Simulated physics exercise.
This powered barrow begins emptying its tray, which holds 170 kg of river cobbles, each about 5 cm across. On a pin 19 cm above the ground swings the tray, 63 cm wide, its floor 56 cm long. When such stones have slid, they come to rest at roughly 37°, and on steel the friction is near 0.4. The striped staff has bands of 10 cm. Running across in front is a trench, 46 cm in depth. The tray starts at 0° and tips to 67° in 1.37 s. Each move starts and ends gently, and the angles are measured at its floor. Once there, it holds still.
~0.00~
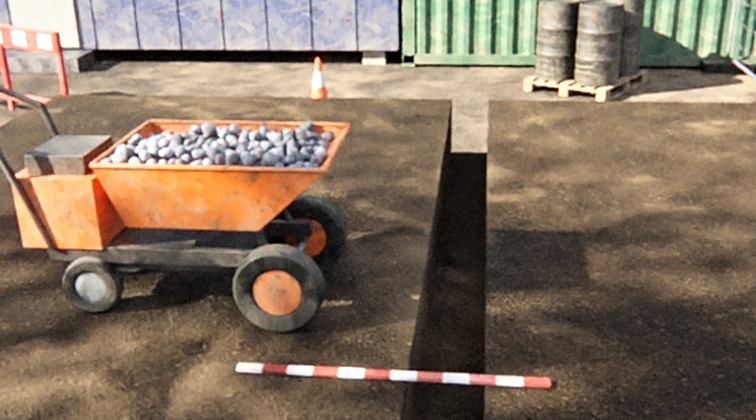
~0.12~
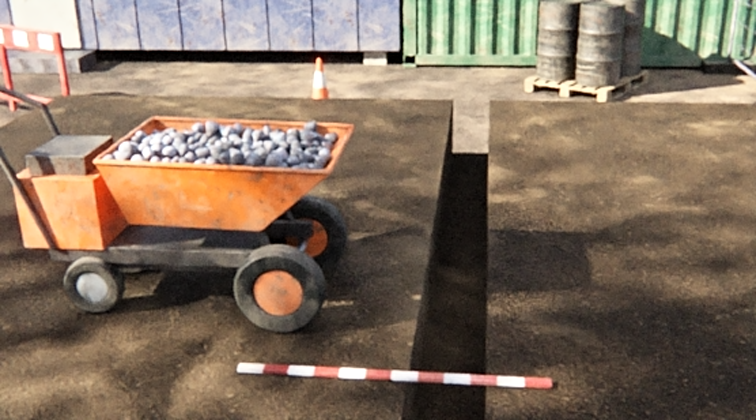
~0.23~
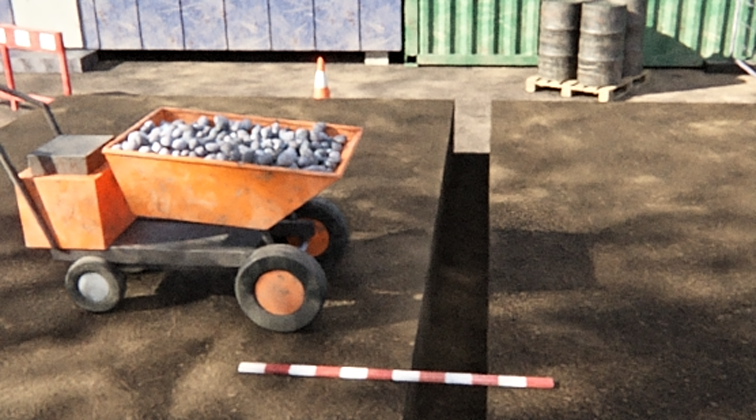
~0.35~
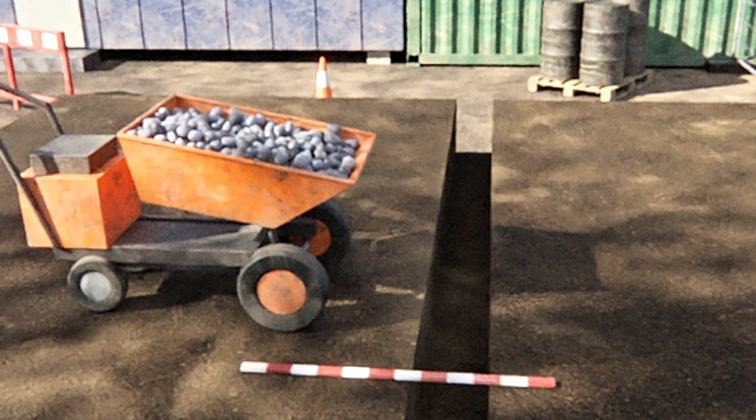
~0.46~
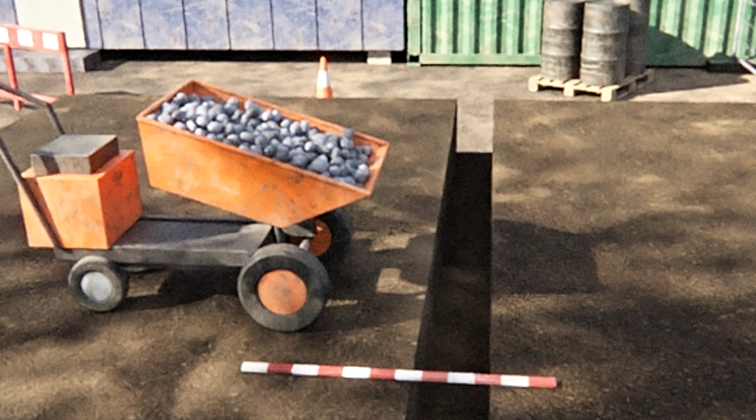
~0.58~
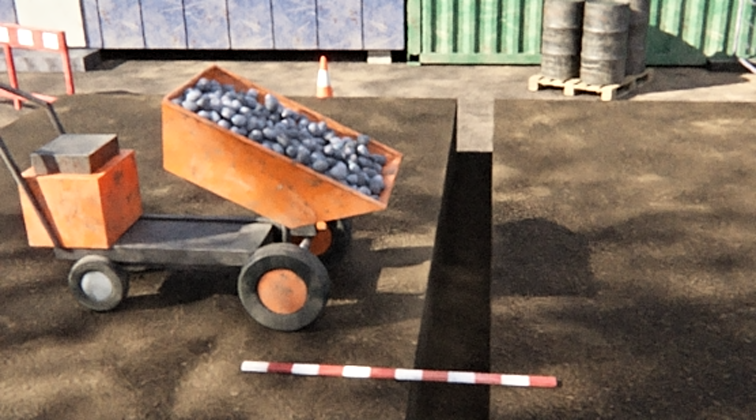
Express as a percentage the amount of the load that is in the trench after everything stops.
The amount is close to 72 per cent of the load.
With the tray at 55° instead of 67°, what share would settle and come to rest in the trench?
It would be close to 70 percent.
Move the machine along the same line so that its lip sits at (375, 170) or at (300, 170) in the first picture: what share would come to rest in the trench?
First some 25, then 95 per cent.
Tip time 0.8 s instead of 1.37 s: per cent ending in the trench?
Around 60 per cent would end in the trench.
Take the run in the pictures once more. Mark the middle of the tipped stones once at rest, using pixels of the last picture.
(472, 363).
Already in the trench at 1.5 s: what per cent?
Around 40 per cent of it, at that instant.
After 1.0 s the floor is at 57°; 99 % in the tray, 1 % in the trench; the foremost stones are at (437, 240).
After 1.5 s the floor is at 67°; 46 % in the tray, 40 % in the trench, 13 % past the trench; the foremost stones are at (560, 306).
After 1.8 s the floor is at 67°; 14 % in the tray, 58 % in the trench, 28 % past the trench; the foremost stones are at (676, 327).
After 3.8 s the floor is at 67°; 0 % in the tray, 72 % in the trench, 28 % past the trench; the foremost stones are past the picture's edge.
